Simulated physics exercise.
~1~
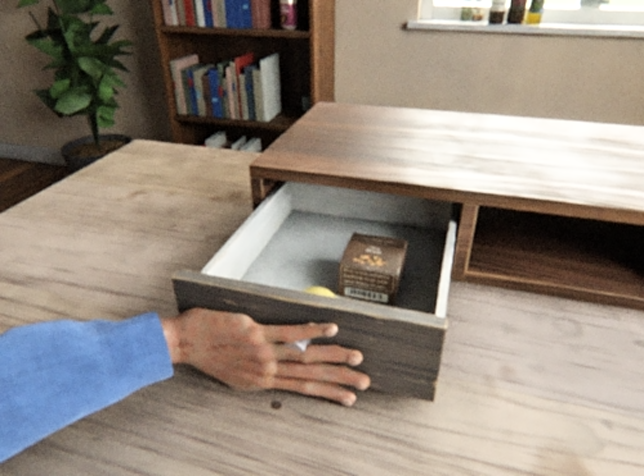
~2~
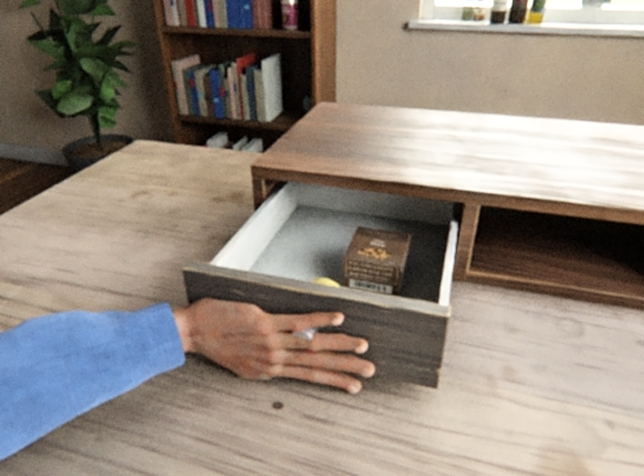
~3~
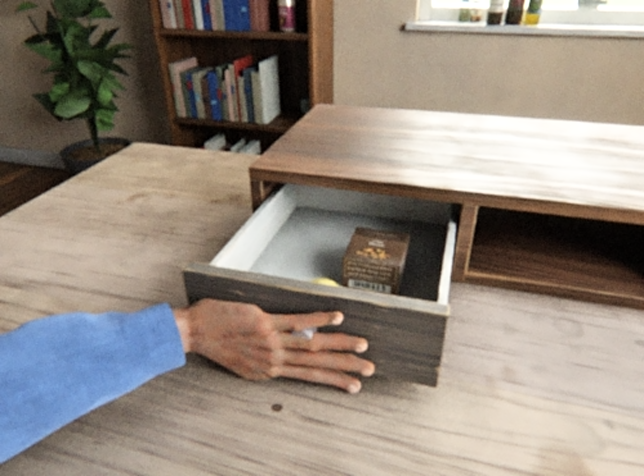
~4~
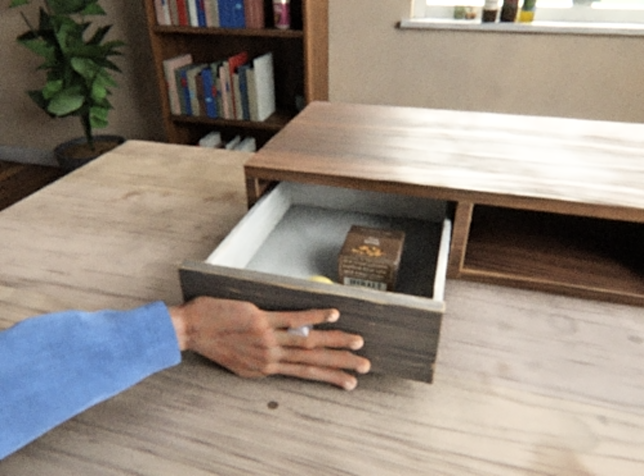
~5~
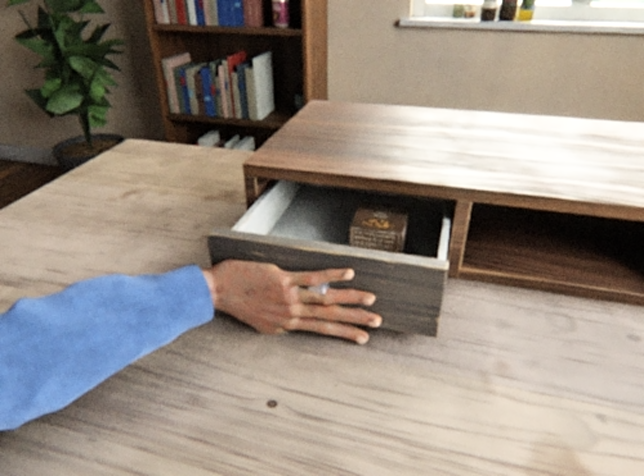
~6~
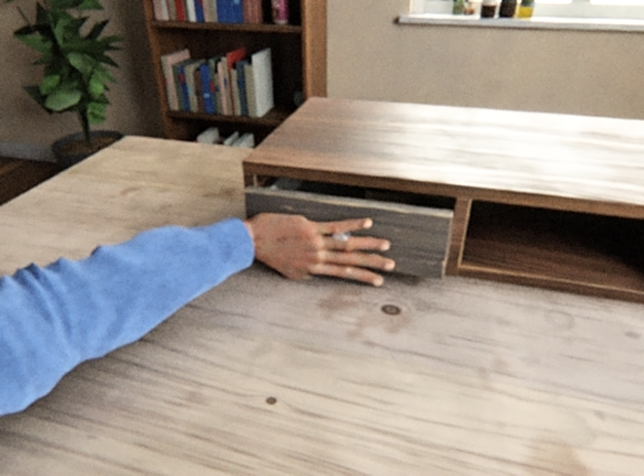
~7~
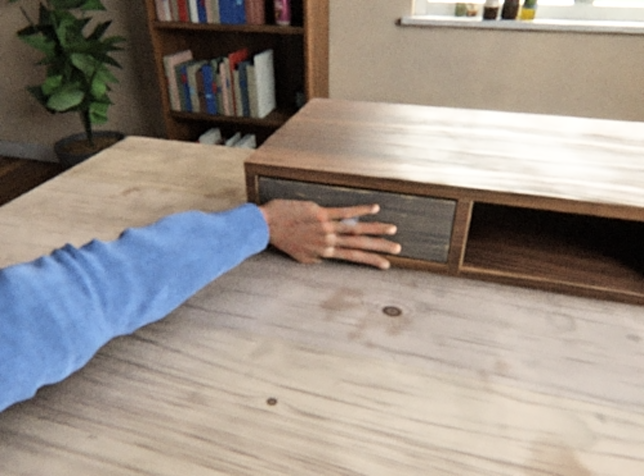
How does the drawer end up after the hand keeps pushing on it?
It goes all the way in and ends up closed, with its grey front flush with the wooden chest.
